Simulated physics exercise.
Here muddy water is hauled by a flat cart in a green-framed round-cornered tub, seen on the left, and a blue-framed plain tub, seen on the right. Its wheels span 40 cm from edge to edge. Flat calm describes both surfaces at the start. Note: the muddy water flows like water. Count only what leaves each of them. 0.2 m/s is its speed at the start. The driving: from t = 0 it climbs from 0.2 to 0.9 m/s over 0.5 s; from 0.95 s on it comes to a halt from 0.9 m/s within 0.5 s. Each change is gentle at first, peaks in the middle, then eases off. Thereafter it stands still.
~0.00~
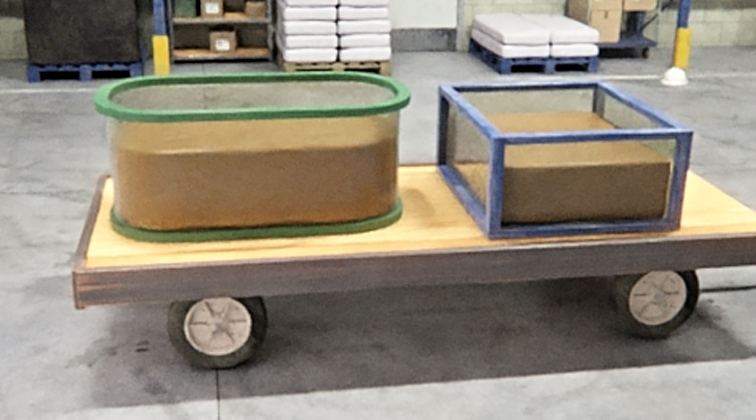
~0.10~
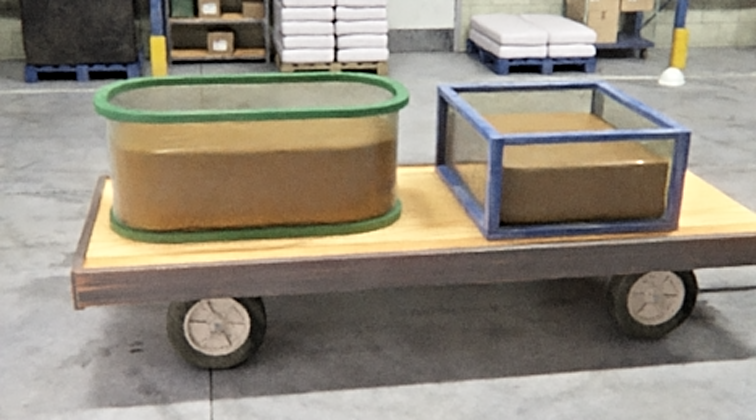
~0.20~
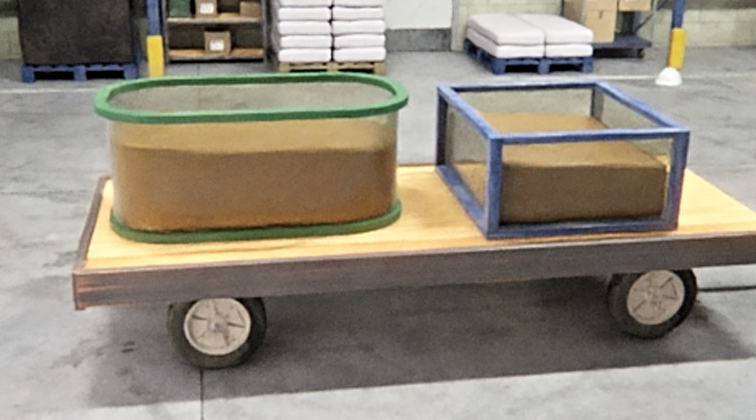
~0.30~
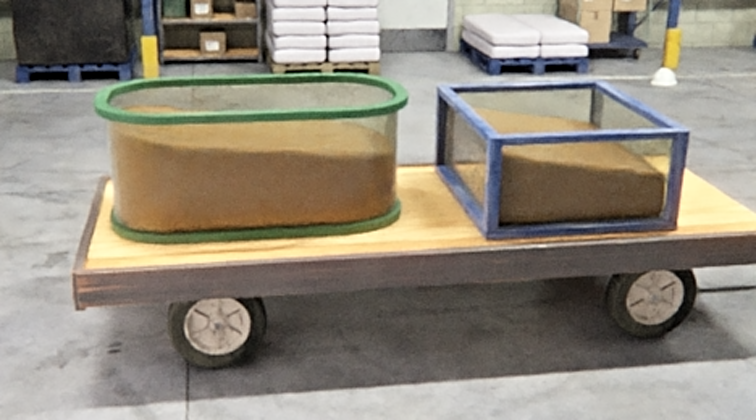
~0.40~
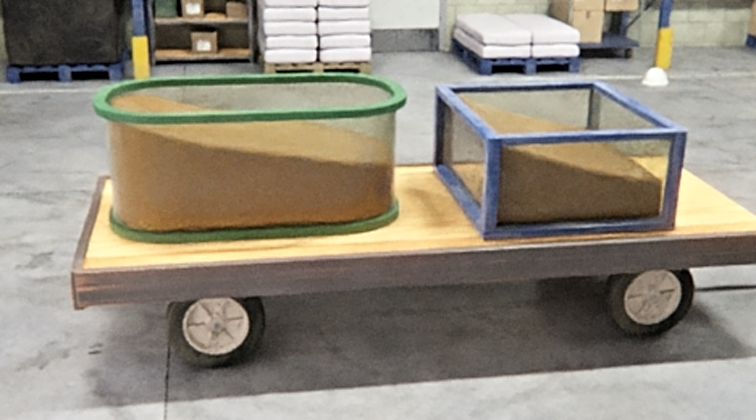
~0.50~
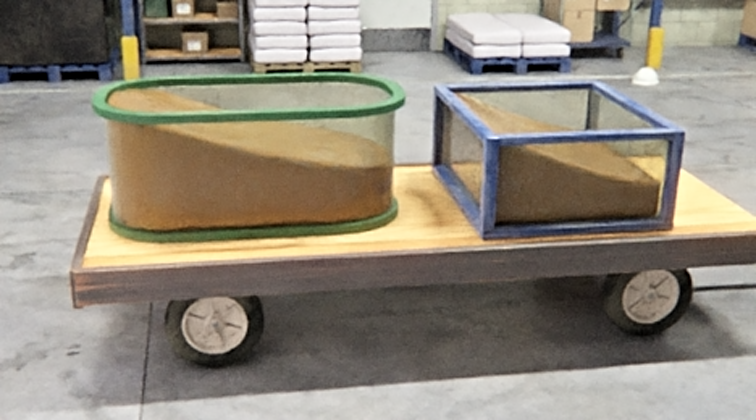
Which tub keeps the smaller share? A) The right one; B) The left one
Answer: B.
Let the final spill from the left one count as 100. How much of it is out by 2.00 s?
By then it's around 50 per cent.
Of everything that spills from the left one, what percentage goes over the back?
Roughly 20 in a hundred.
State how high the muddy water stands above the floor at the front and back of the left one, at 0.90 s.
Front 32 cm, back 34 cm.
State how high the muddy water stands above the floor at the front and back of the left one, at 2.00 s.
I'd put it at about 26 cm in front and about 54 cm behind.
By 0.90 s the left one has lost nothing (front 32 cm, back 34 cm); the right one has lost nothing (front 33 cm, back 21 cm).
By 1.40 s the left one has lost nothing (front 59 cm, back 13 cm); the right one has lost nothing (front 33 cm, back 13 cm).
By 2.00 s the left one has lost 4 per cent, over the front (front 26 cm, back 53 cm); the right one has lost nothing (front 19 cm, back 34 cm).
By 4.43 s the left one has lost 9 per cent, mostly over the front, some over the back; the right one has lost nothing.
